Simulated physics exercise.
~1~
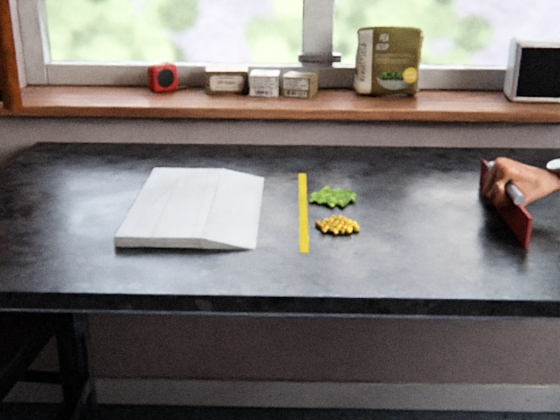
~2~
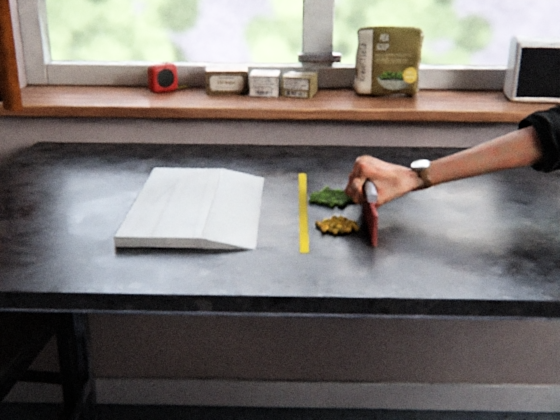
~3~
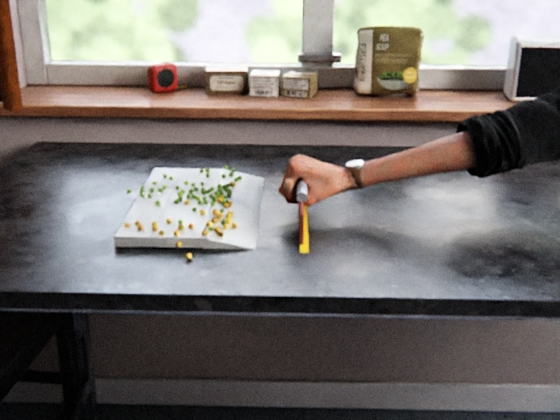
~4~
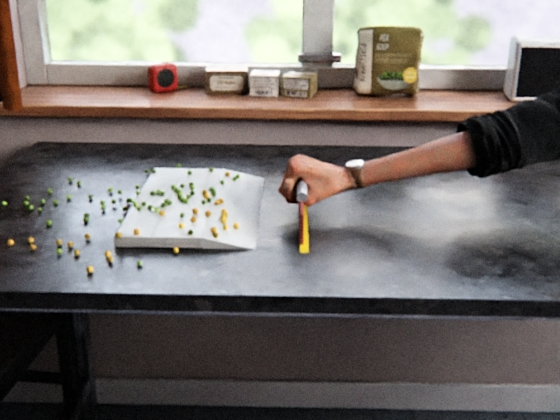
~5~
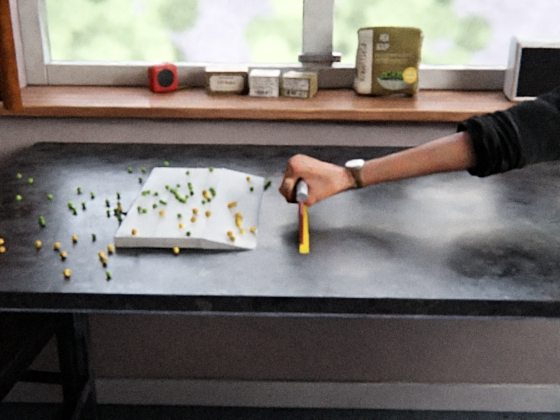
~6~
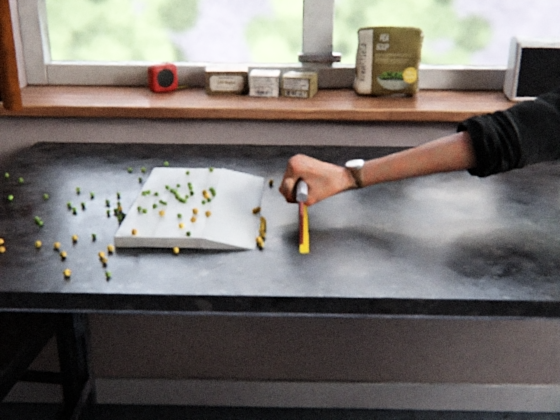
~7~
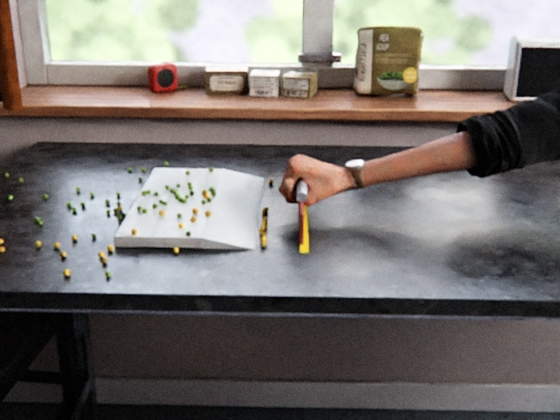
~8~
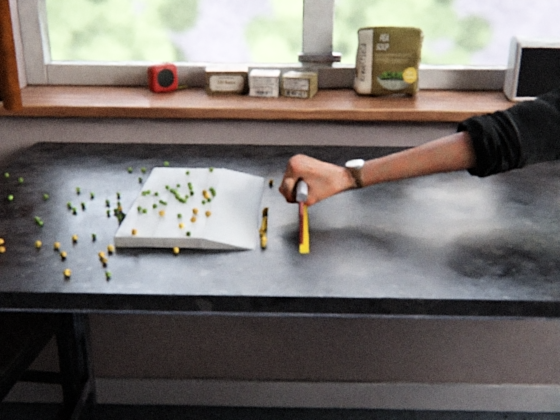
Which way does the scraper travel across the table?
The scraper travels to the left, going from the right side of the table to the yellow tape.
